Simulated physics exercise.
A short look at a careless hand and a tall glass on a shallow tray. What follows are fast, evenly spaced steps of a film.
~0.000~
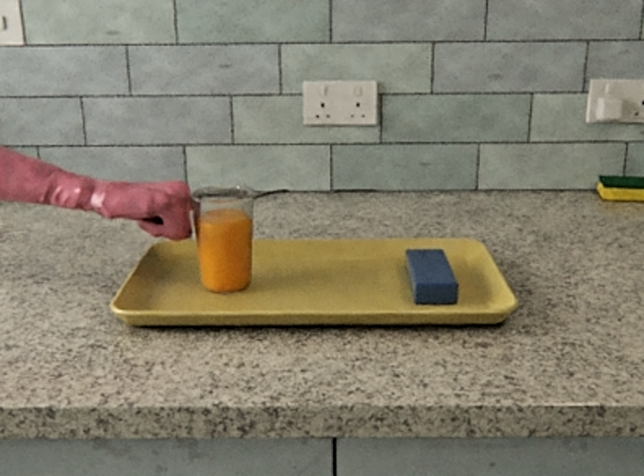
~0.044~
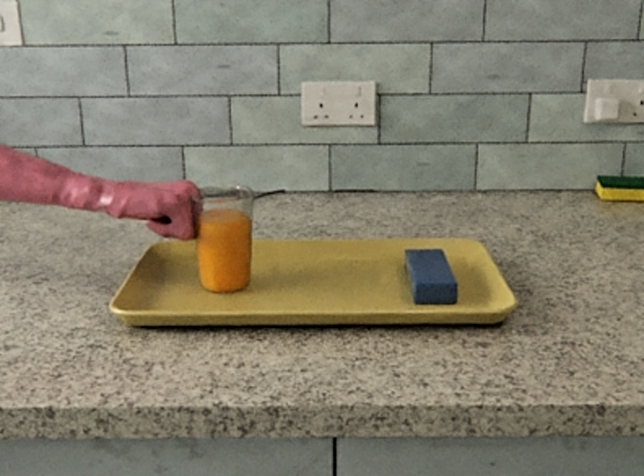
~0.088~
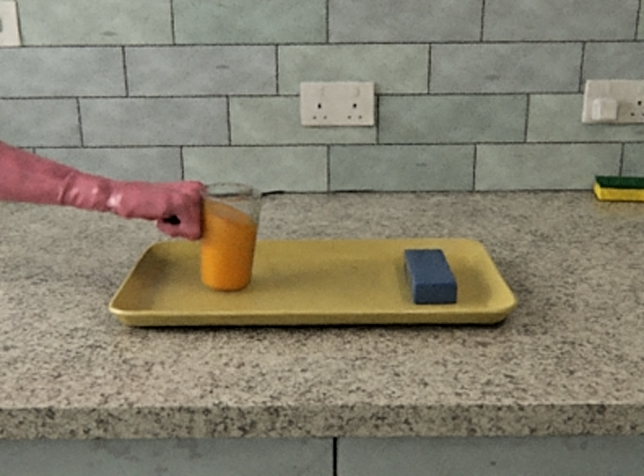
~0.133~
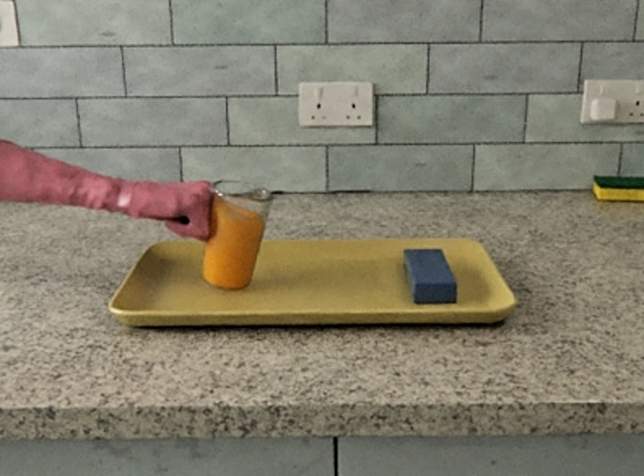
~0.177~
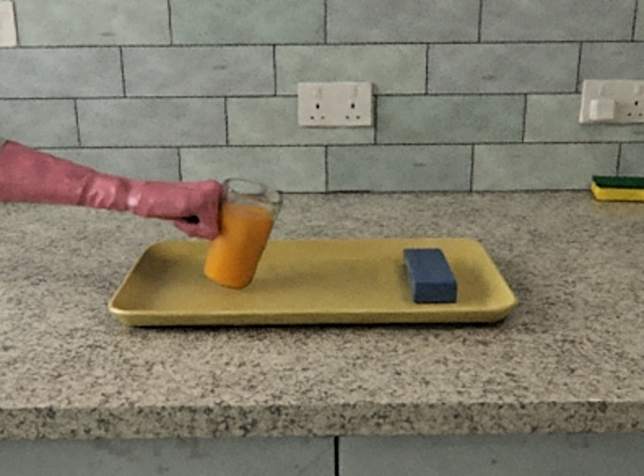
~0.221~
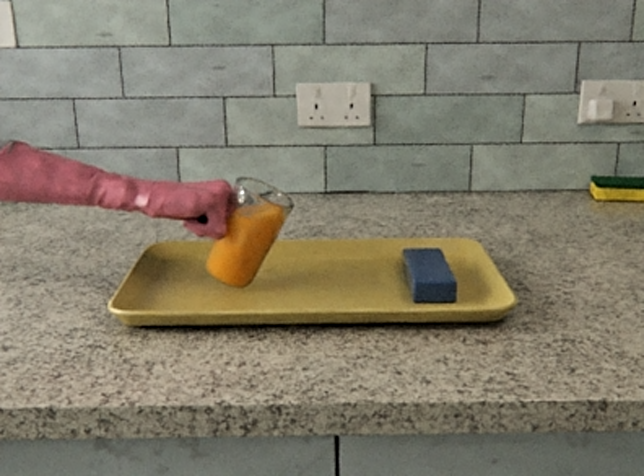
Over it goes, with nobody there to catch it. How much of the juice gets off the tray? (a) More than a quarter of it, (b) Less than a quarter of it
Answer: B.
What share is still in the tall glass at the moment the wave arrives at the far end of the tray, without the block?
55 %, roughly.
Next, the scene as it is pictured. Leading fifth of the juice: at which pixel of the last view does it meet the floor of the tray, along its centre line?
It lands near (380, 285).
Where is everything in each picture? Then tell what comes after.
In the first frame, it leans 0°; its right rim is at (252, 195); the juice meets the walls at (198, 214) and (250, 214); the tray's far rim is at (498, 271); a block is fixed to the tray further along.
In the second frame, it leans 0°; its right rim is at (251, 195); the juice meets the walls at (197, 214) and (249, 214).
In the third frame, it leans 6°; its right rim is at (261, 196); the juice meets the walls at (204, 200) and (256, 218).
In the fourth frame, it leans 12°; its right rim is at (271, 198); the juice meets the walls at (214, 195) and (264, 217).
In the fifth frame, it leans 19°; its right rim is at (282, 201); the juice meets the walls at (220, 208) and (274, 212).
In the sixth frame, it leans 25°; its right rim is at (292, 205); the juice meets the walls at (223, 223) and (284, 208).
A moment on, the tall glass lies on its side and 100 per cent is in the glass, 0 on the tray and 0 above or beyond its rim.
Next, the tall glass lies on its side and 60 per cent is in the glass, 34 on the tray and 5 above or beyond its rim.
Then the tall glass lies on its side and 35 per cent is in the glass, 43 on the tray and 22 above or beyond its rim.
Later the tall glass lies on its side and 19 per cent is in the glass, 74 on the tray and 7 above or beyond its rim.
In the end 93 per cent is held by tray and glass, 7 is off the tray.
